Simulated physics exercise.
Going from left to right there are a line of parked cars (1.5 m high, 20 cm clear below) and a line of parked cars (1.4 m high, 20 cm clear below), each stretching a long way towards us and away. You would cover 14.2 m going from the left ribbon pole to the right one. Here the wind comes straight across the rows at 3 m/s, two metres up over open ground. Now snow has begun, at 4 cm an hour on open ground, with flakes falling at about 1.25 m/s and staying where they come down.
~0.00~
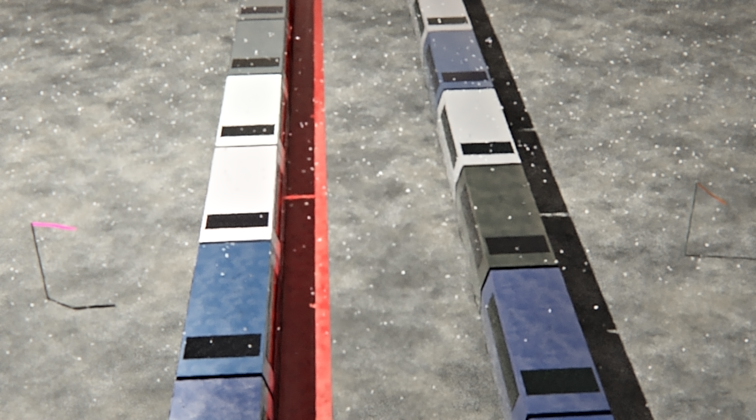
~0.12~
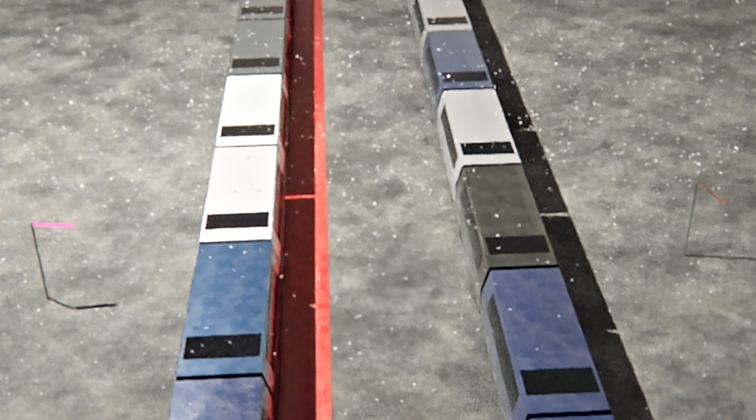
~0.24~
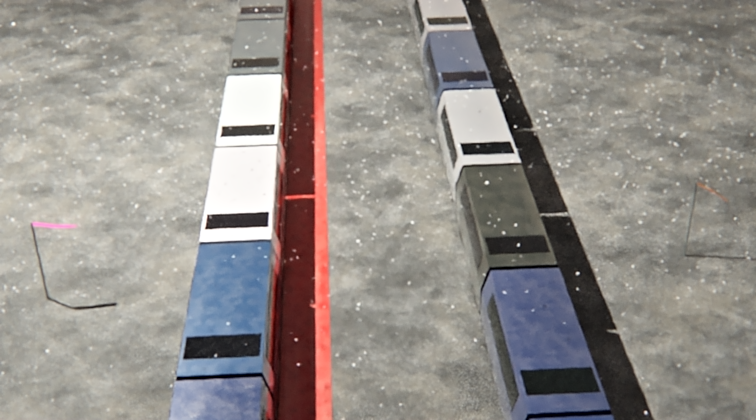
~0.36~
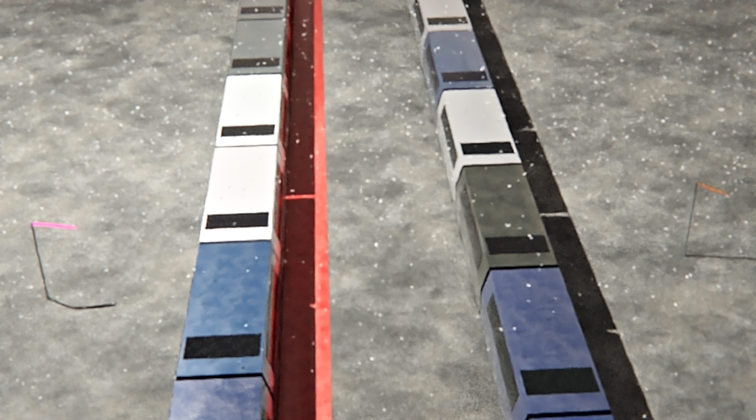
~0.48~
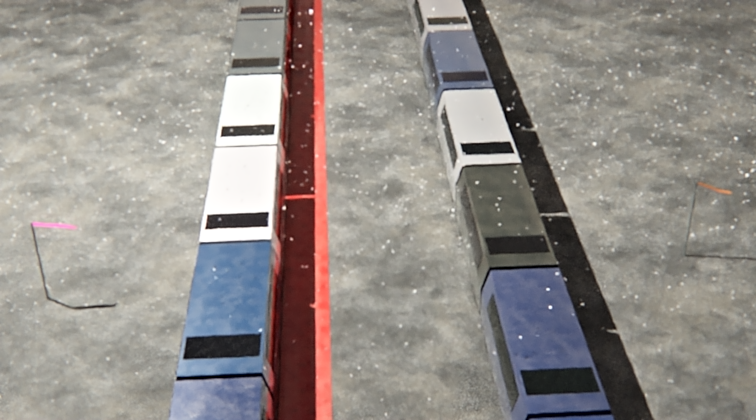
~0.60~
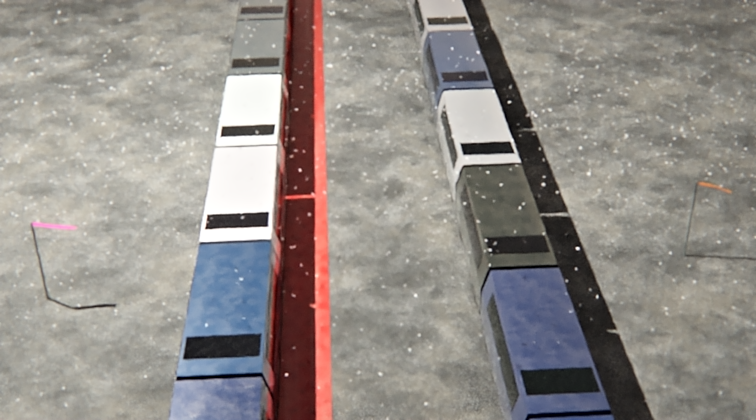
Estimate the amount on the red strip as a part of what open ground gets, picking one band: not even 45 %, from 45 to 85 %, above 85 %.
I would say from 45 to 85 %.
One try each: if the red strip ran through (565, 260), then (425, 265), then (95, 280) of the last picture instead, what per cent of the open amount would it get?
90 %, then 80 %, then 90 %.
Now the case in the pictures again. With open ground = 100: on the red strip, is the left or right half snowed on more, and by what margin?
Result: Right section leads by approx. 15 points.
10 minutes on, 5 mm on the red strip, 7 mm in the open.
30 minutes on, 15 mm on the red strip, 20 mm in the open.
60 minutes on, 29 mm on the red strip, 40 mm in the open, so the red strip has 73 % of the open amount; the left half of it has 66 %, the right half 81 %.
